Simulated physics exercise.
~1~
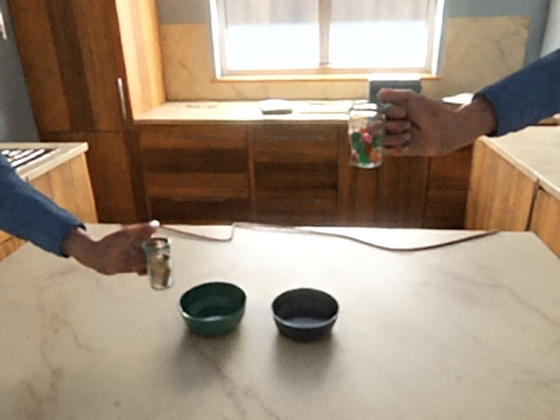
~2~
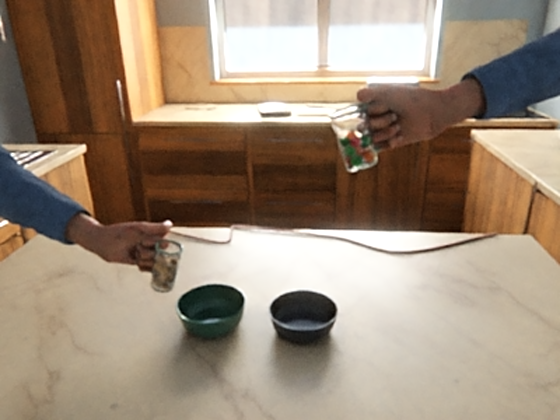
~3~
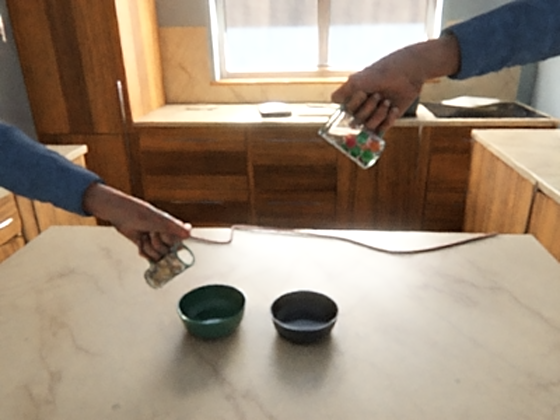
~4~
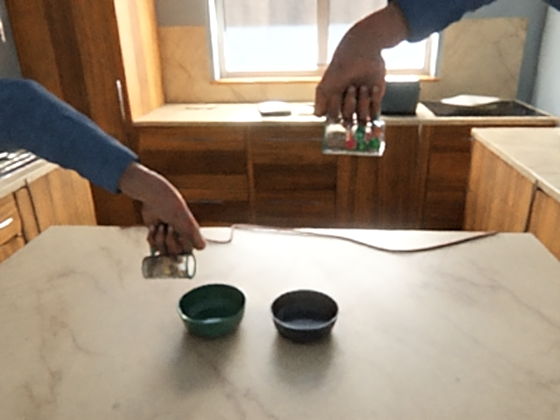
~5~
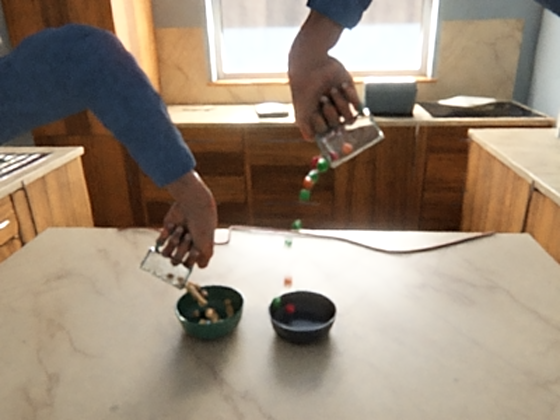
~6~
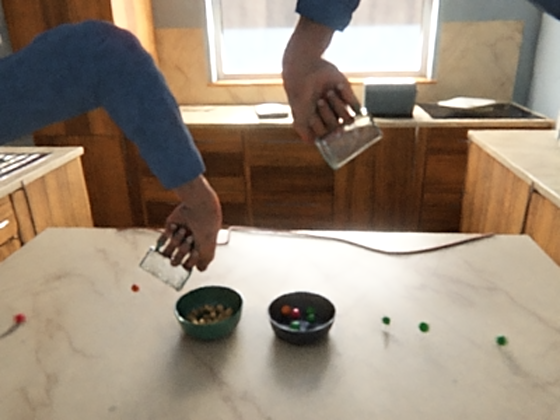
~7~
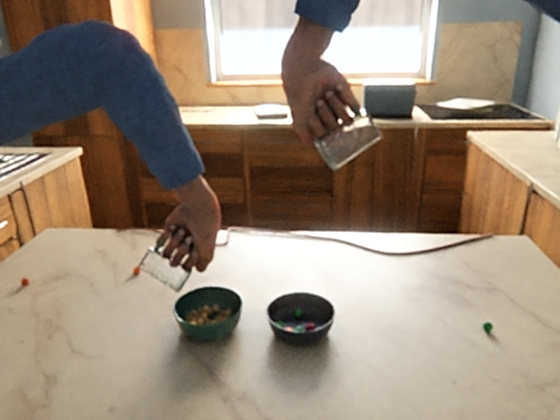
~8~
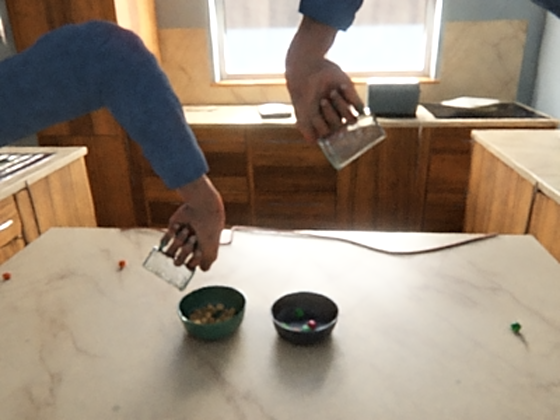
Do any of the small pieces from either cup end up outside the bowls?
Yes, some of the beads from the right cup bounce out and scatter across the counter. Everything from the left cup ends up in the green bowl.
